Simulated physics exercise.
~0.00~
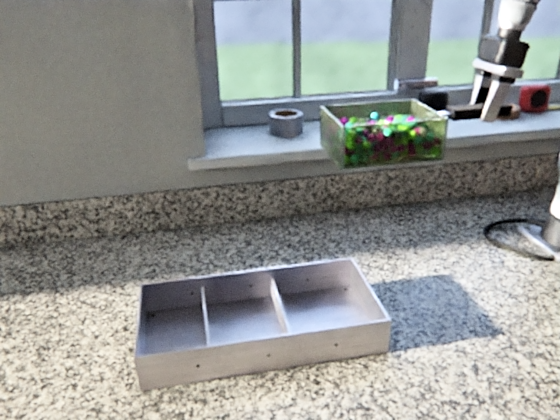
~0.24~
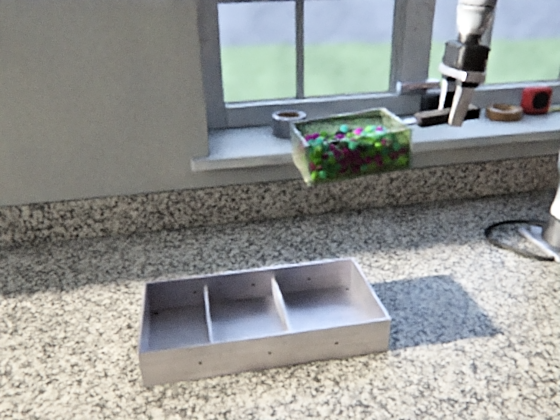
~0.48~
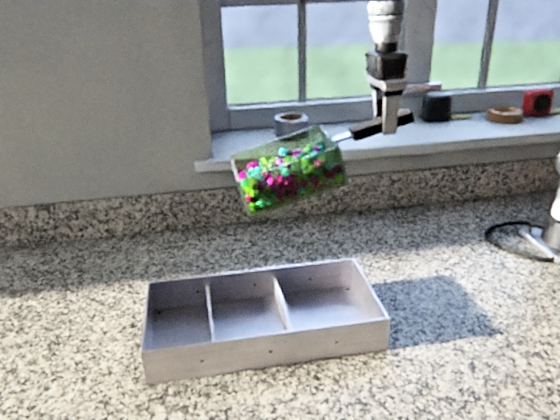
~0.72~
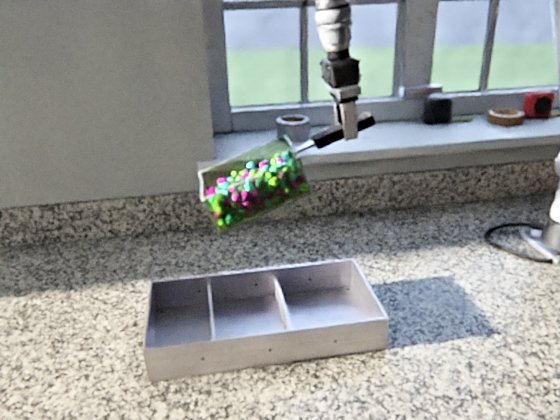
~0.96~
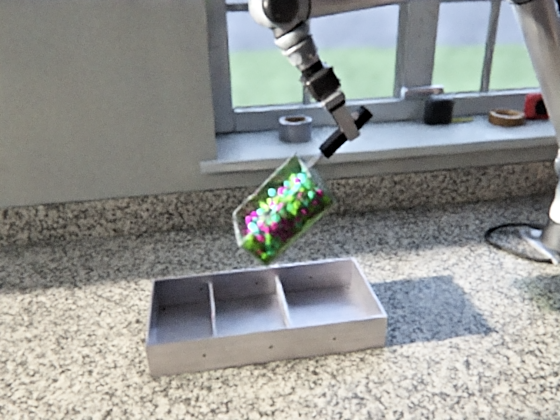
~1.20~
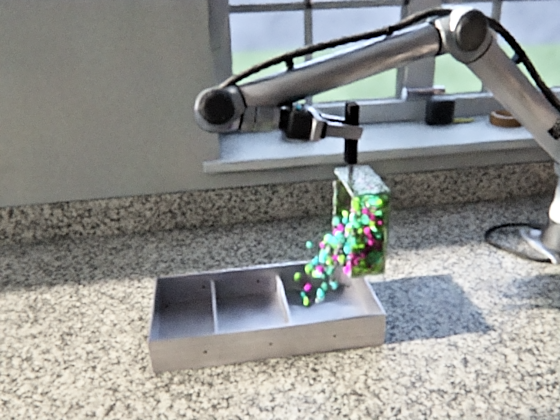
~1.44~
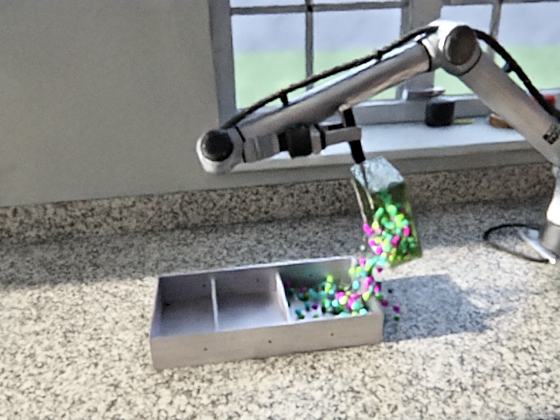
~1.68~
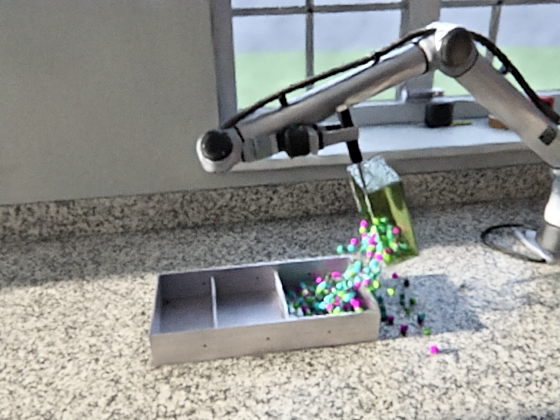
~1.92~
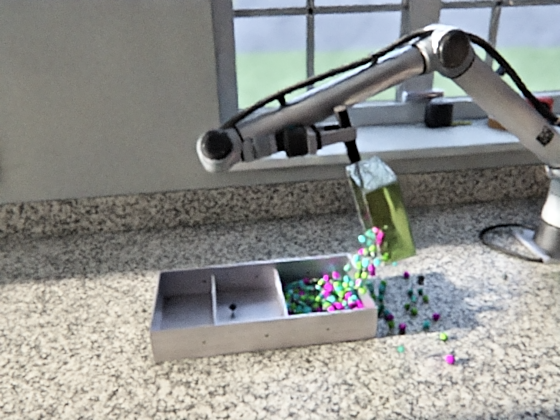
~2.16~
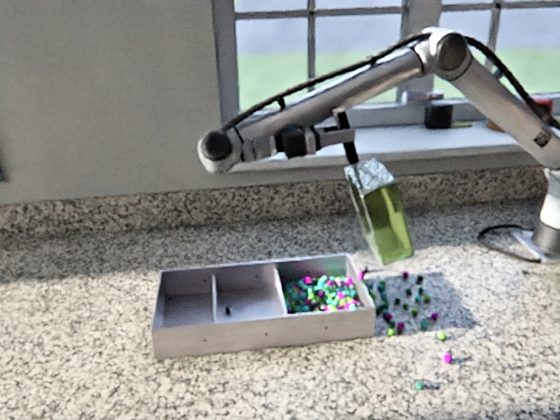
On a speckled stone counter by a window, a robot arm carries a clear box of colourful round sweets left, then tips it over a three-part tray, pouring most into the right-hand section while others scatter on the counter and one lands in the middle.
